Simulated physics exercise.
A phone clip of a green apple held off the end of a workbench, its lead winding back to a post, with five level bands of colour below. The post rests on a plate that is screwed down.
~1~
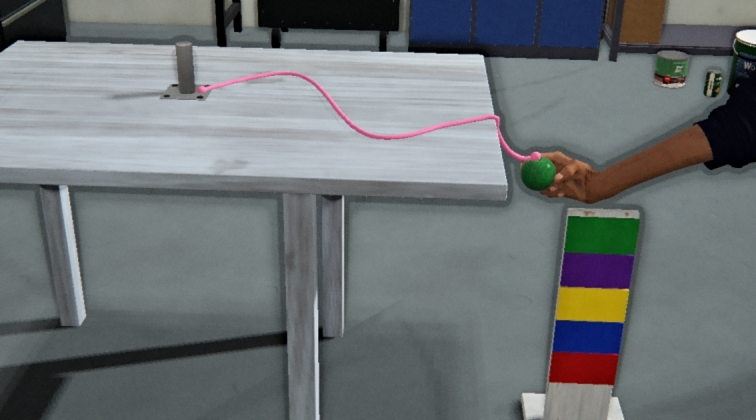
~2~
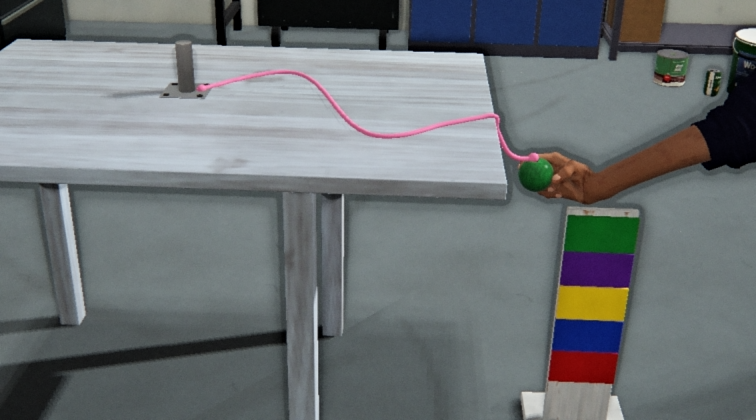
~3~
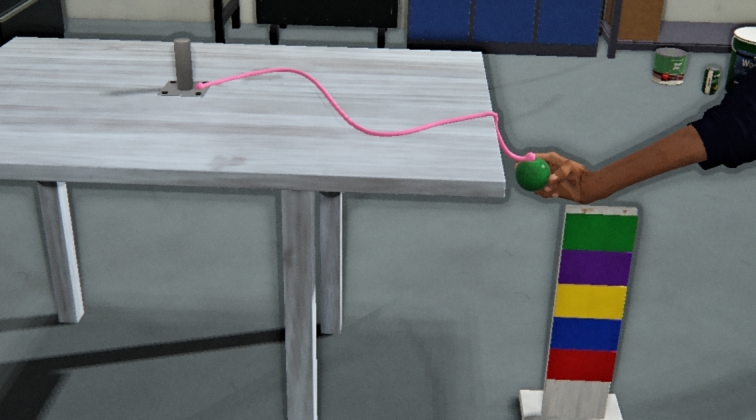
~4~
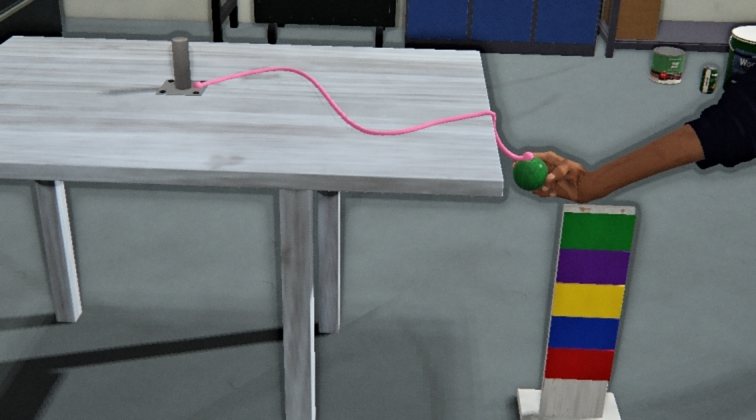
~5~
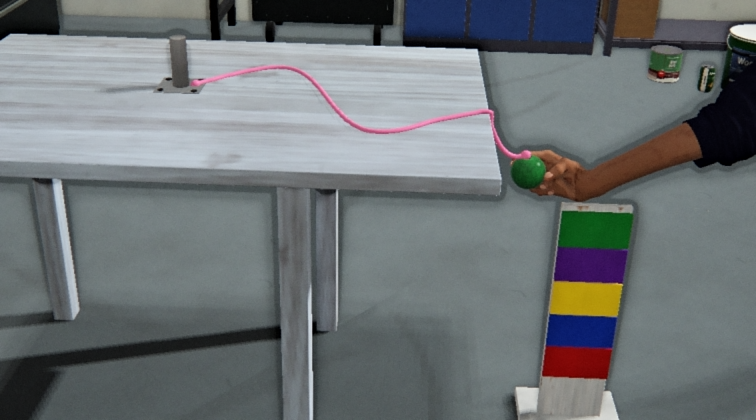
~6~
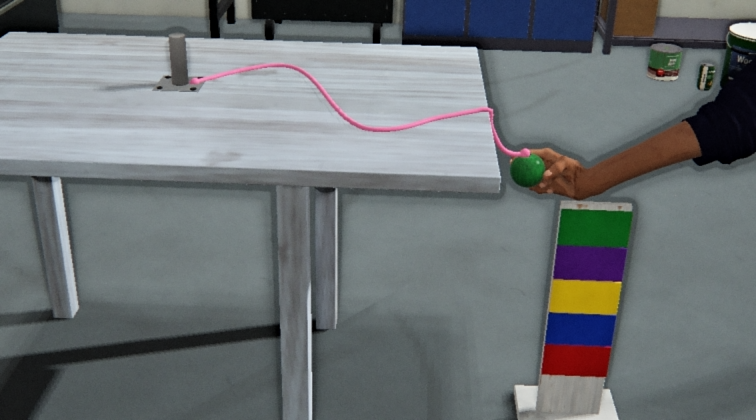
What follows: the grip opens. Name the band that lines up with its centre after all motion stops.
Blue.
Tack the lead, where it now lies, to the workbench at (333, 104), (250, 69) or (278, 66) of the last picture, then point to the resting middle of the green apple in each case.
First try near (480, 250), second near (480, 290), third near (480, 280).
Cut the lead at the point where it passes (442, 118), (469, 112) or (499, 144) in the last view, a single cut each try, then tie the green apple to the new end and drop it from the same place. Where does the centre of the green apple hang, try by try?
In order, roughly (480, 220), (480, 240) and (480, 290).
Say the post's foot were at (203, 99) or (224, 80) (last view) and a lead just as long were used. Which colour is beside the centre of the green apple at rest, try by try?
One after the other, red; red.
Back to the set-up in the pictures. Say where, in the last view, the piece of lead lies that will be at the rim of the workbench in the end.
About (352, 123).
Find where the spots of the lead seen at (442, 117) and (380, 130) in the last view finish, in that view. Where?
Around (479, 198), then around (485, 135).
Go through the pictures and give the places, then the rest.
The first frame shows green apple (538, 173); green (602, 237); purple (597, 272); yellow (593, 306); blue (588, 338); red (584, 369).
The second frame shows green apple (536, 175); lead through (238, 80) (308, 78) (336, 107) (379, 136) (465, 120).
The third frame shows green apple (533, 174).
The fourth frame shows green apple (530, 174); lead through (234, 77) (305, 75) (332, 104) (375, 133) (462, 118).
The fifth frame shows green apple (528, 172).
The sixth frame shows green apple (527, 170); lead through (231, 73) (302, 71) (329, 100) (372, 130) (459, 114).
Early on, apple near (505, 292); level with yellow.
Midway, apple near (446, 300); level with blue.
Near the end, apple near (484, 315); level with blue.
Finally, apple near (469, 310); level with blue. The lead holds its middle at blue.
